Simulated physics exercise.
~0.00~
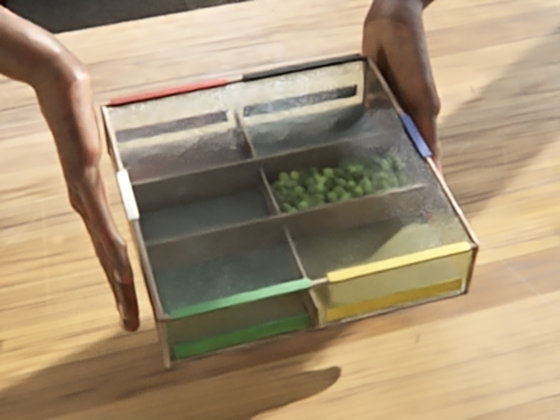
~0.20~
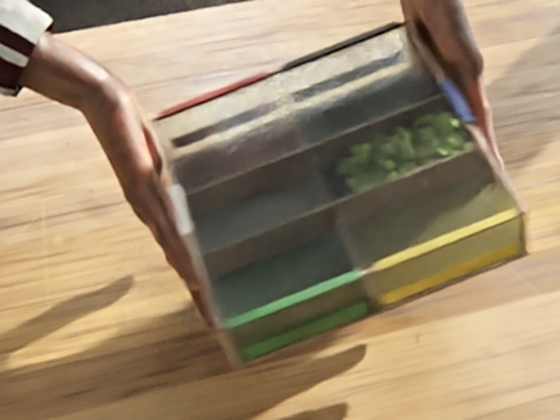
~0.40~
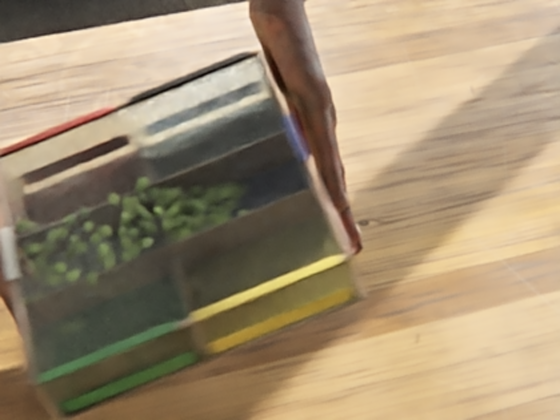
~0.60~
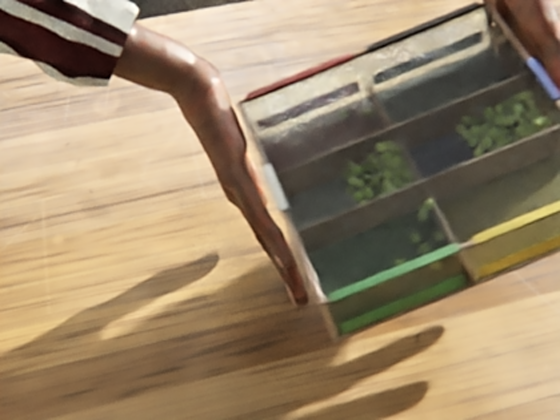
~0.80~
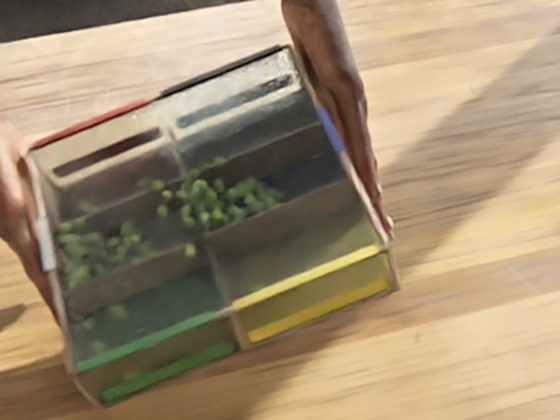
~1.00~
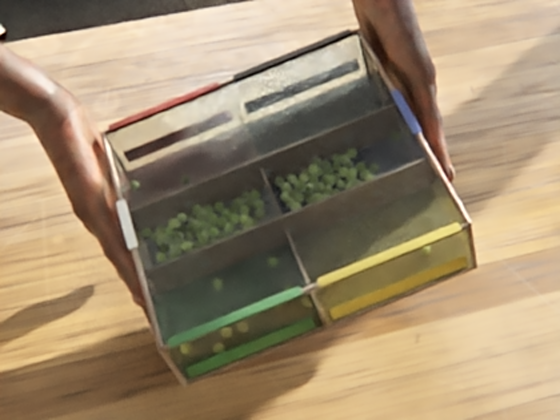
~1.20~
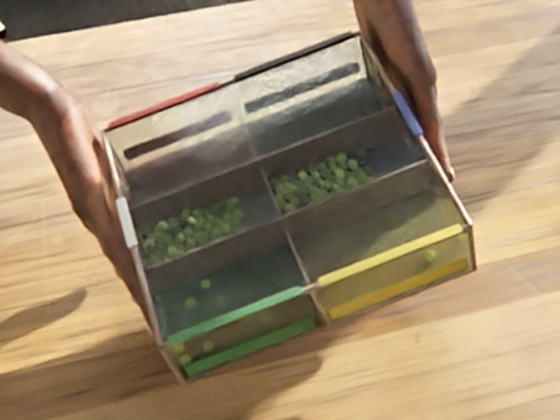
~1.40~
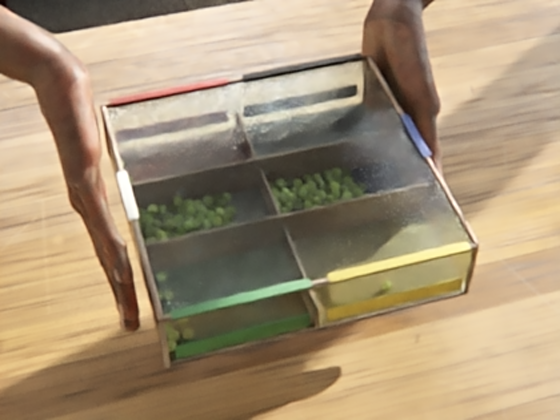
At the start, two hands hold a shallow, clear-lidded box above a wooden table, with a pile of small green peas gathered in the compartment beside the blue mark. The hands tilt the box so its right side rises, and swing it right, then far left, then right and left again. As it shakes, peas spill across into the compartment by the white mark, and a few scatter toward the green one. The box returns to the middle, still tilted, and pauses. Finally the hands level it, leaving the peas mostly split between the white and blue compartments.
